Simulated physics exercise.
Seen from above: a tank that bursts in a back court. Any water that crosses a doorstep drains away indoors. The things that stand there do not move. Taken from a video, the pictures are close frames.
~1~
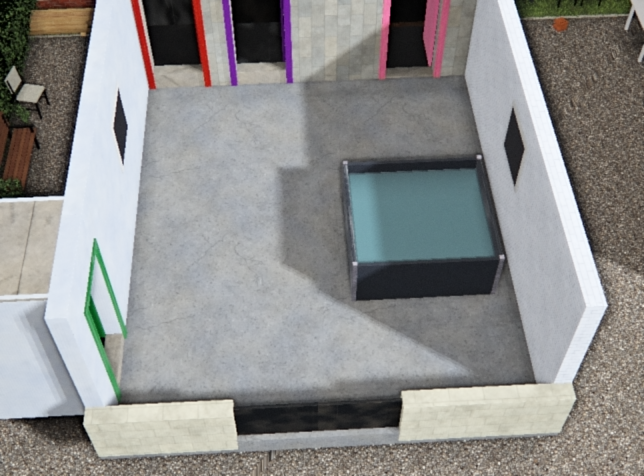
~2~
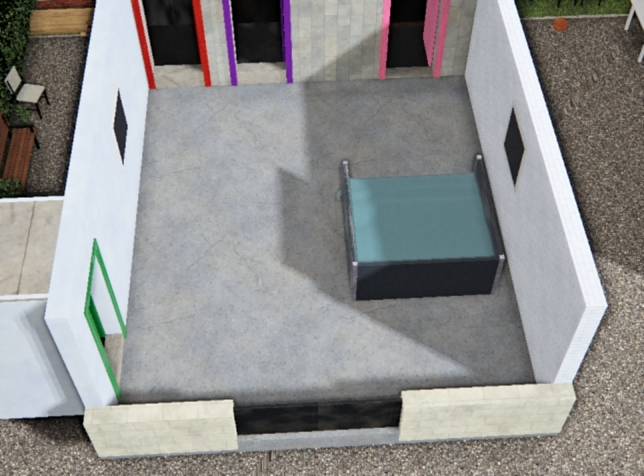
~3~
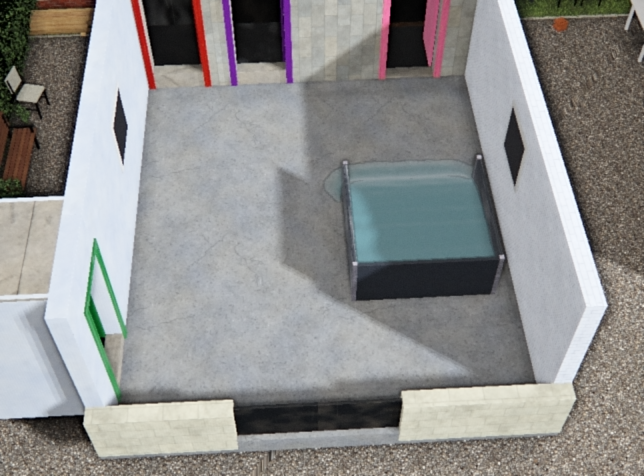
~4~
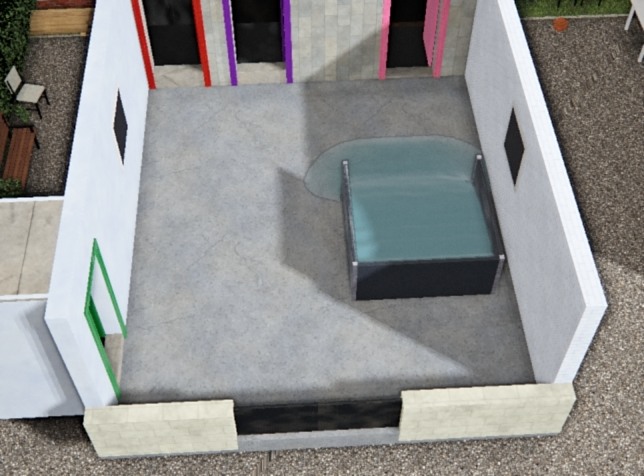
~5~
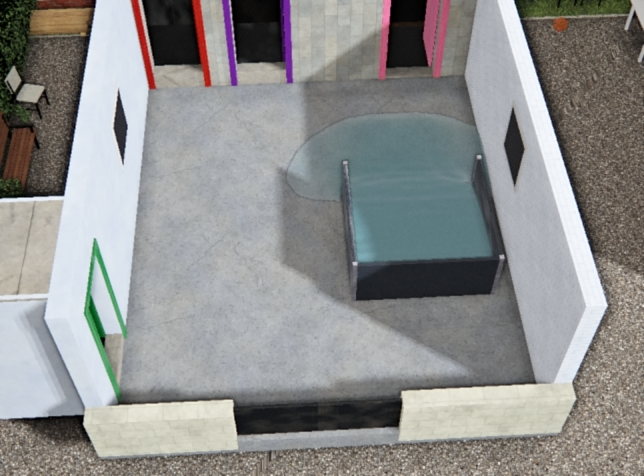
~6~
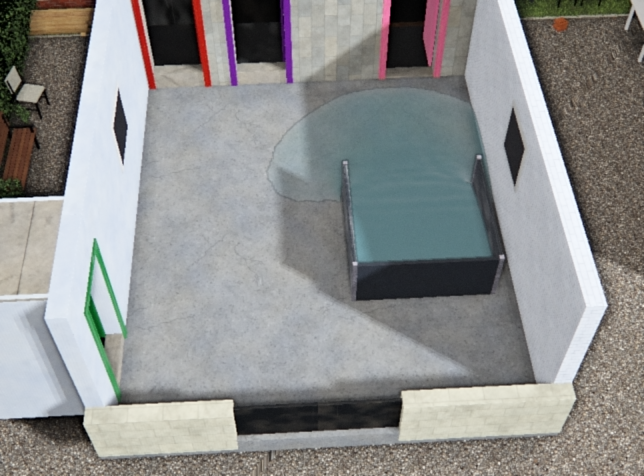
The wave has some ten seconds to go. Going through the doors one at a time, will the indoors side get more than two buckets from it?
My prediction: The red door swallows an okay amount of water. The pink door swallows too much water. The green door swallows an okay amount of water. The purple door swallows an okay amount of water.
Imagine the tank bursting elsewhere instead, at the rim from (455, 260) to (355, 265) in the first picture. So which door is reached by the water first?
That one is the green-painted one.
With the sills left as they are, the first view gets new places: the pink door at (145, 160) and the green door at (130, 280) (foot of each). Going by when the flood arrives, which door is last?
Last comes the green-painted one.
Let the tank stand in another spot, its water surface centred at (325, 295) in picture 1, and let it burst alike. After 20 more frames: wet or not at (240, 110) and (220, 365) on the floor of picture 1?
The first spot is inundated, the second left dry.
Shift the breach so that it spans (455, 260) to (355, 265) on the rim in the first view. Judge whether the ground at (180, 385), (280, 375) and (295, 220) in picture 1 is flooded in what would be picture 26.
Sequence: Wetted / wetted / spared.
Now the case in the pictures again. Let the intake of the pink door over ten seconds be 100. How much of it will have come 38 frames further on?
I get 95 per cent.
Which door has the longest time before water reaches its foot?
I'd go with the green door.
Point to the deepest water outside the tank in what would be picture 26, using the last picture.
That spot is close to (149, 95).
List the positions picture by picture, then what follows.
The first picture shows the open tank at (420, 212) is whole and still.
In the second picture, the front is at (339, 199), out from the gap on the open tank's far side.
In the third picture, the front is at (330, 180), out from the gap on the open tank's far side.
In the fourth picture, water pours out on the open tank's far side and has run to (312, 173).
In the fifth picture, water pours out on the open tank's far side and has run to (303, 150).
In the sixth picture, water pours out on the open tank's far side and has run to (366, 92).
A moment on, water covers 30 % of the floor; the red door not reached, the pink door far over two buckets in, the green door not reached, the purple door wet at the sill, nothing in.
Next, water covers 35 % of the floor; the red door wet at the sill, nothing in, the pink door far over two buckets in, the green door not reached, the purple door wet at the sill, nothing in.
Then, water covers 45 % of the floor; the red door wet at the sill, nothing in, the pink door far over two buckets in, the green door not reached, the purple door wet at the sill, nothing in.
Later, water covers 75 % of the floor; the red door wet at the sill, nothing in, the pink door far over two buckets in, the green door wet at the sill, nothing in, the purple door wet at the sill, nothing in.
In the end, water covers 95 % of the floor; the red door wet at the sill, nothing in, the pink door far over two buckets in, the green door wet at the sill, nothing in, the purple door wet at the sill, nothing in.
